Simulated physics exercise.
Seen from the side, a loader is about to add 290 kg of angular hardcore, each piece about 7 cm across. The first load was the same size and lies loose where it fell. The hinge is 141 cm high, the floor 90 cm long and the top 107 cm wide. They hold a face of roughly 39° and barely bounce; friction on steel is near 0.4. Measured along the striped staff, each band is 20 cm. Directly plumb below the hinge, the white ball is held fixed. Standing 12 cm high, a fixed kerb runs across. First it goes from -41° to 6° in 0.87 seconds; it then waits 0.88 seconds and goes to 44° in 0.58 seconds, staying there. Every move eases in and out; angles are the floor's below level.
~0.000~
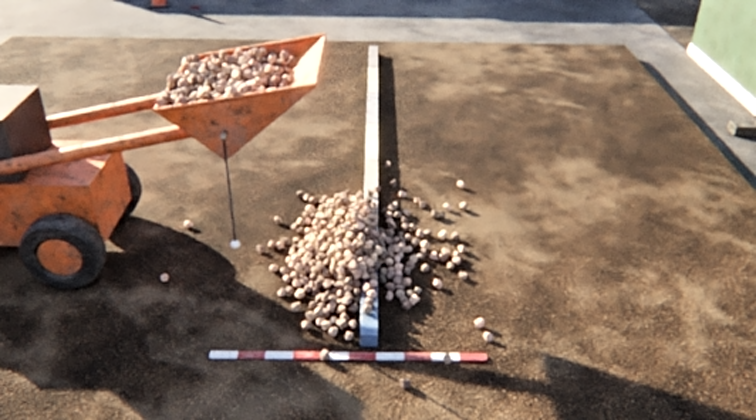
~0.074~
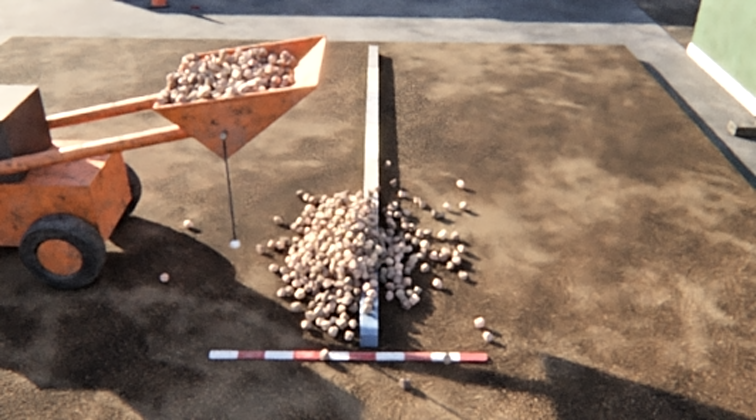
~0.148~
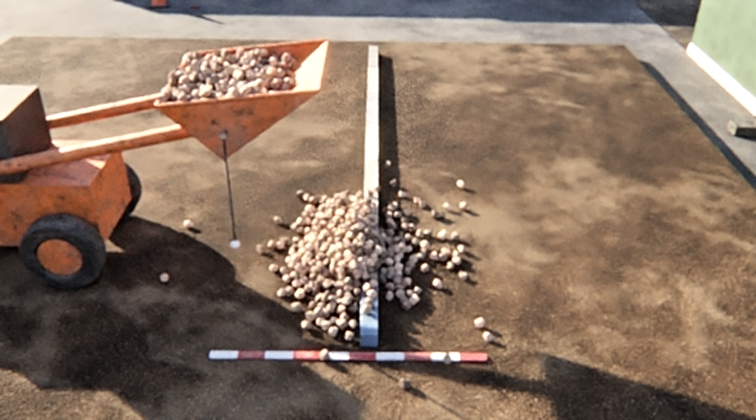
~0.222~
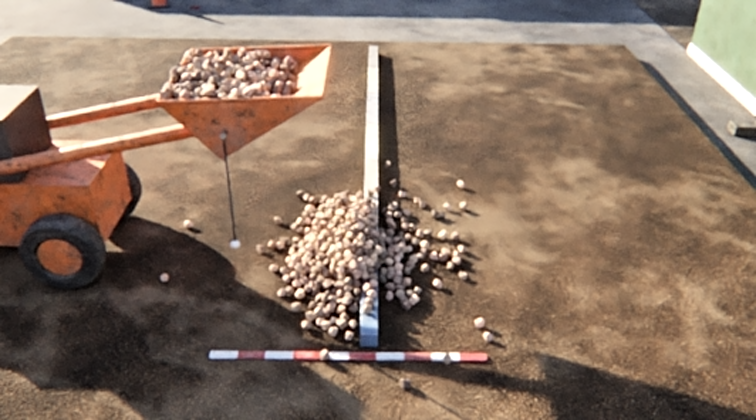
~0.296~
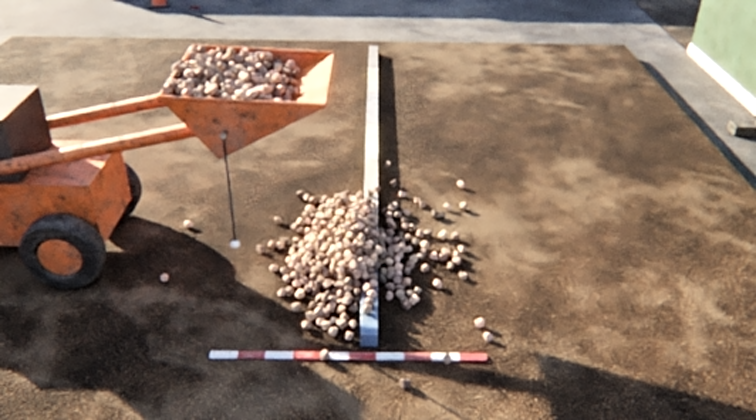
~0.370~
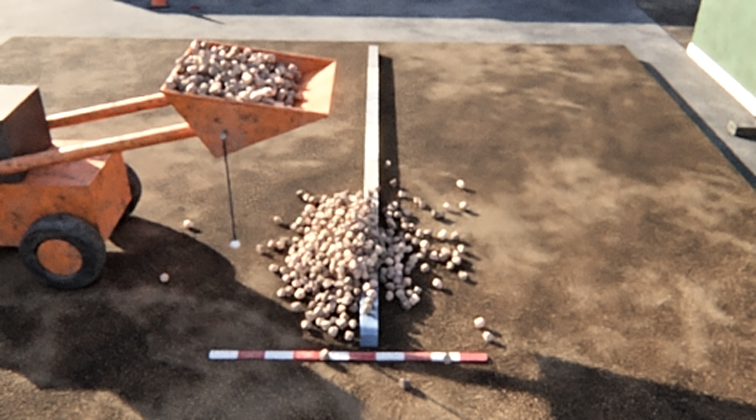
An orange loader with black tyres stands at the left of a sunlit, dark brown yard, seen from the side and somewhat above, its raised bucket full of pinkish-grey stones. Below, a loose heap of similar stones straddles a long pale kerb, behind a red-and-white striped staff. The bucket slowly tilts forward, its lip lowering slightly and its stones shifting a little, while the heap and camera stay still.
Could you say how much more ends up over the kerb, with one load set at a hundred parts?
I'd put it at 30 parts in every hundred.
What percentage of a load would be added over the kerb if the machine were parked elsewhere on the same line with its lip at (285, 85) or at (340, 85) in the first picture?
Around 5 and 60 percent respectively.
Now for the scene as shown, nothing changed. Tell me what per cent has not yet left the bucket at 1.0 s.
Roughly 100 per cent of its load.
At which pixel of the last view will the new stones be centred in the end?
Roughly at pixel (342, 235).
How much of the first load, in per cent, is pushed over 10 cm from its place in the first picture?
Roughly 10 percent.
After 0.6 s the floor is at -1°; in per cent of one load, 100 in the bucket, 83 on this side of the kerb, 17 over the kerb; the foremost stones are at (465, 253).
After 1.0 s the floor is at 6°; in per cent of one load, 100 in the bucket, 83 on this side of the kerb, 17 over the kerb; the foremost stones are at (465, 253).
After 2.8 s the floor is at 44°; in per cent of one load, 14 in the bucket, 167 on this side of the kerb, 19 over the kerb; the foremost stones are at (465, 253).
After 5.3 s the floor is at 44°; in per cent of one load, 0 in the bucket, 154 on this side of the kerb, 47 over the kerb; the foremost stones are at (477, 231). Net gain over the kerb, 30.
